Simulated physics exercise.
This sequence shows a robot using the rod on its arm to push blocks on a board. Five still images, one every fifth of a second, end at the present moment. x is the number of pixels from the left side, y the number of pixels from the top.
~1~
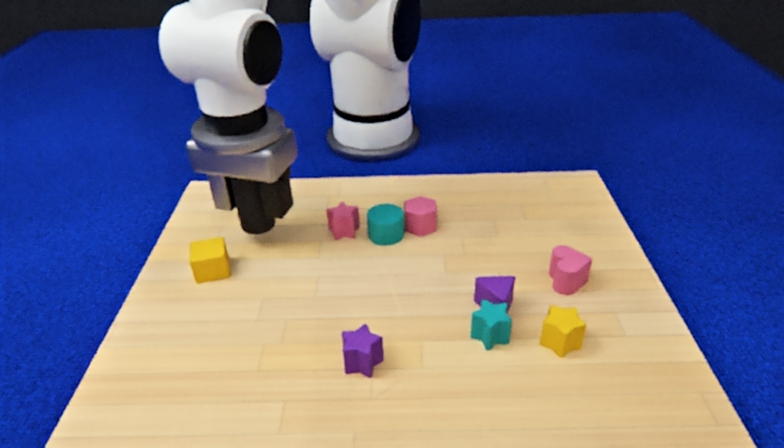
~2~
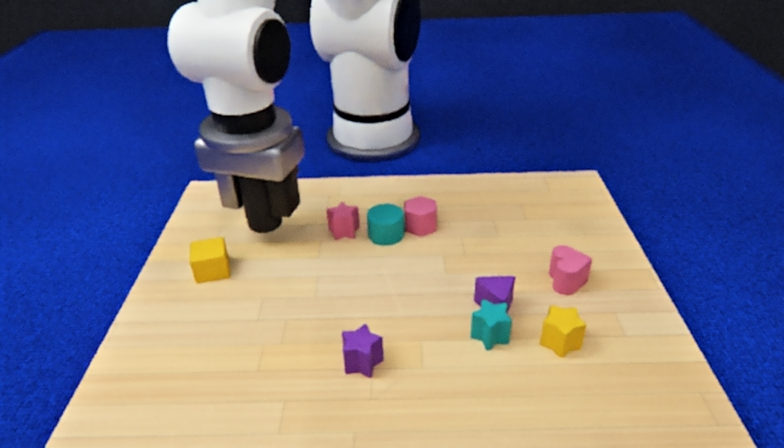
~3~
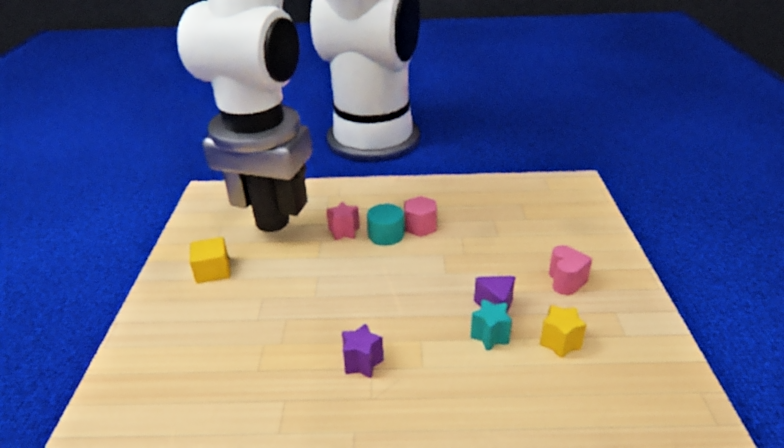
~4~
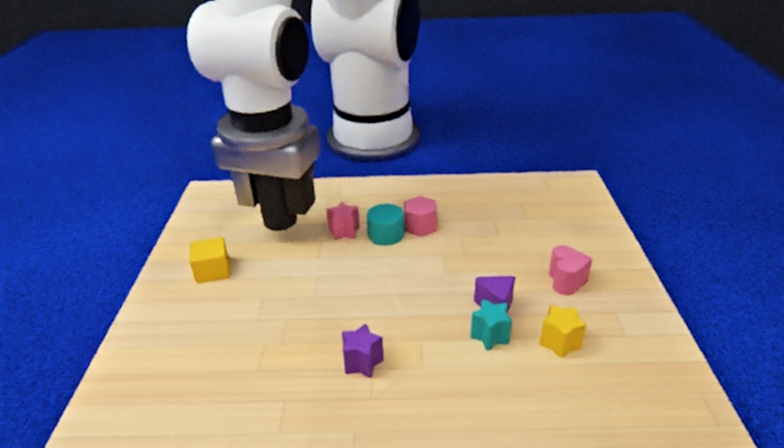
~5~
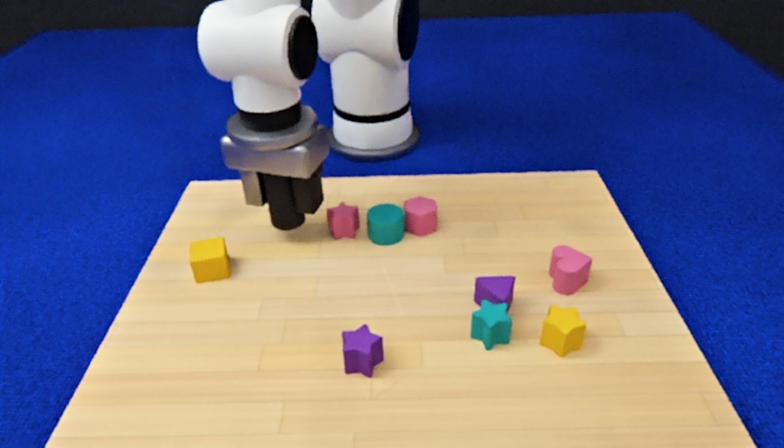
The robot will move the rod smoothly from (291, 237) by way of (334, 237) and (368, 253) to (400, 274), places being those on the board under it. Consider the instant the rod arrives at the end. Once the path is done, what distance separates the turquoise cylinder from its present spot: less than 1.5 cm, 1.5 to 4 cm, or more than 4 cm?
Displaced more than 4 cm.
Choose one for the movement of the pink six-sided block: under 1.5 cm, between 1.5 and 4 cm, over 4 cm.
The pink six-sided block ends up a moderate distance away, 1.5 to 4 cm.
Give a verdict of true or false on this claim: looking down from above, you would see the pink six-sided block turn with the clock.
It is false.
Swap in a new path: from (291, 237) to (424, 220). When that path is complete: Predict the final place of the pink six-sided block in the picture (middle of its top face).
Put as a pixel place, it's (477, 204).
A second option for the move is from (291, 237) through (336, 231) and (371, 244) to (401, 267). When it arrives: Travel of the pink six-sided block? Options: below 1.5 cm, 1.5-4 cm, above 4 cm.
It goes a little way, 1.5 to 4 cm.
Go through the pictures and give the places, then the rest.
The first frame shows lower end of the rod at (259, 226), tops of blocks, yellow square piece at (207, 248), pink star-shaped block at (342, 210), turquoise cylinder at (385, 213), pink six-sided block at (421, 205).
The second frame shows rod at (266, 224), blocks as before.
The third frame shows rod at (273, 223), blocks as before.
The fourth frame shows rod at (281, 222), blocks as before.
The fifth frame shows rod at (289, 222), yellow square piece at (207, 248), pink star-shaped block at (342, 210), turquoise cylinder at (385, 213), pink six-sided block at (421, 205).
The first path, step by step. One third of the way, rod at (333, 222); pink star-shaped block at (360, 209); turquoise cylinder at (389, 213).
Two thirds of the way, rod at (367, 238); pink star-shaped block at (391, 220), turned 15° anticlockwise; turquoise cylinder at (422, 218); pink six-sided block at (440, 201), turned 50° anticlockwise.
At the end, rod at (399, 258); yellow square piece not moved; pink star-shaped block at (402, 229), turned 50° anticlockwise; turquoise cylinder at (432, 219); pink six-sided block at (442, 200), turned 60° anticlockwise.
